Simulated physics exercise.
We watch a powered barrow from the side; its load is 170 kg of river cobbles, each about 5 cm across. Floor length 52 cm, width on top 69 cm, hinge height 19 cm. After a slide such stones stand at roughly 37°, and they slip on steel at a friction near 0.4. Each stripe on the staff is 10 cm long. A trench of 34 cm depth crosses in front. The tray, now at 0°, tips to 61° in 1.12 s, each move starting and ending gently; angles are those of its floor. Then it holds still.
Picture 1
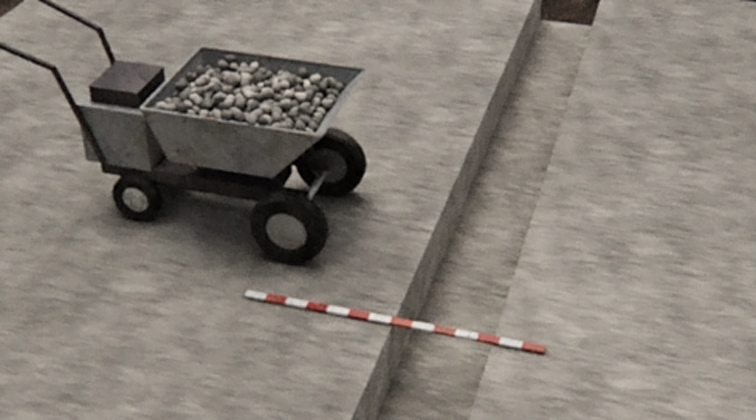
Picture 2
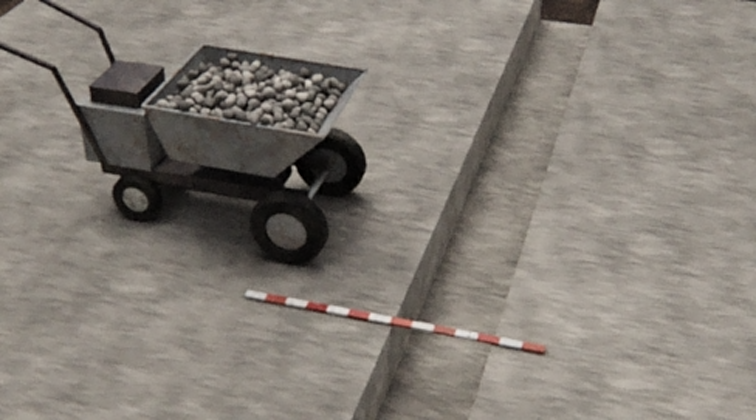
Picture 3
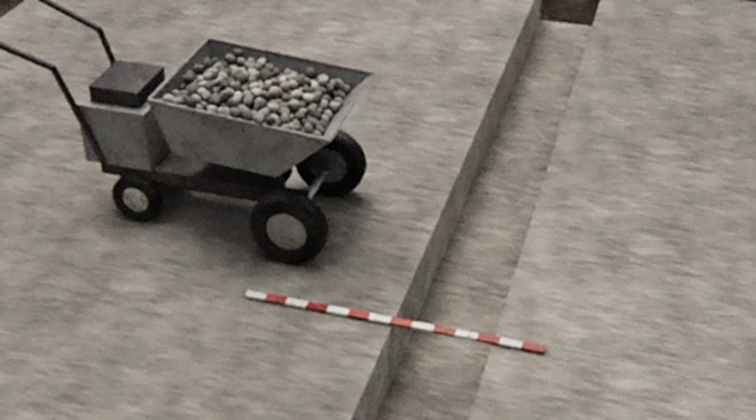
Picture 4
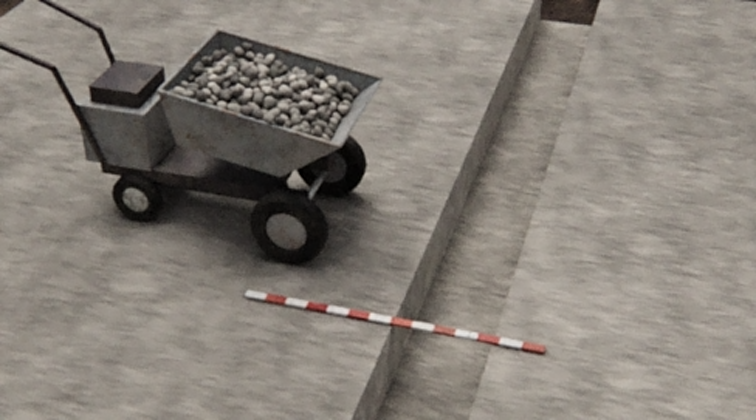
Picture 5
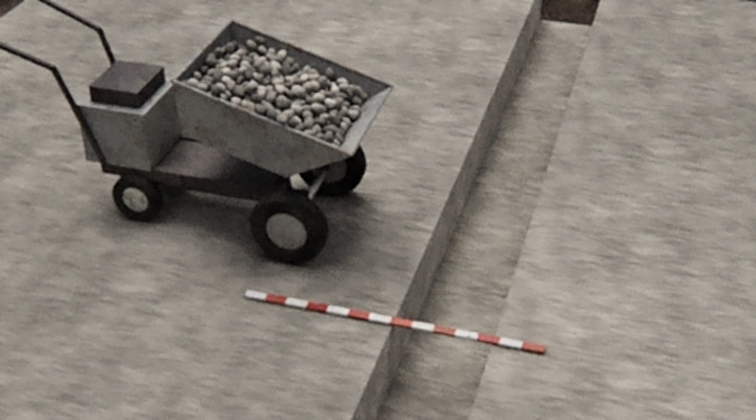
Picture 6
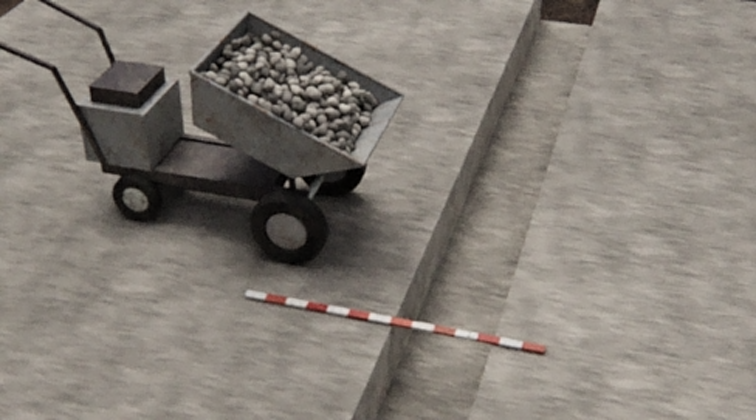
The clip shows a powered barrow loaded with rounded stones standing beside a trench, a red-and-white staff lying in front; its tray gradually tilts toward the right, the rear rising off the chassis while the stones stay heaped inside.
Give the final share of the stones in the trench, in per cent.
Roughly 96 per cent ends in the trench.
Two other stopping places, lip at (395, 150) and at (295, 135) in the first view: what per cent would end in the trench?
Near 50 per cent from the first place, 85 from the second.
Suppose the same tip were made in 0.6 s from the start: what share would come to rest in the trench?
In that case some 90 per cent.
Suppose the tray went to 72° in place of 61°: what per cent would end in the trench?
Then about 100 per cent.
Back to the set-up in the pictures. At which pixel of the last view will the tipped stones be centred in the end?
Their middle is at about (467, 292).
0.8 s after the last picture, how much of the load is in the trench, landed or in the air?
Some 25 per cent.
Then, 0.4 s after the last picture the floor is at 51°, 100 % in the tray; the foremost stones are at (406, 175).
Then, 0.8 s after the last picture the floor is at 61°, 73 % in the tray, 1 % short of the trench, 26 % in the trench; the foremost stones are at (498, 311).
Then, 1.1 s after the last picture the floor is at 61°, 42 % in the tray, 57 % in the trench, 1 % past the trench; the foremost stones are at (544, 256).
Then, 3.0 s after the last picture the floor is at 61°, 3 % in the tray, 96 % in the trench, 1 % past the trench; the foremost stones are at (568, 259).
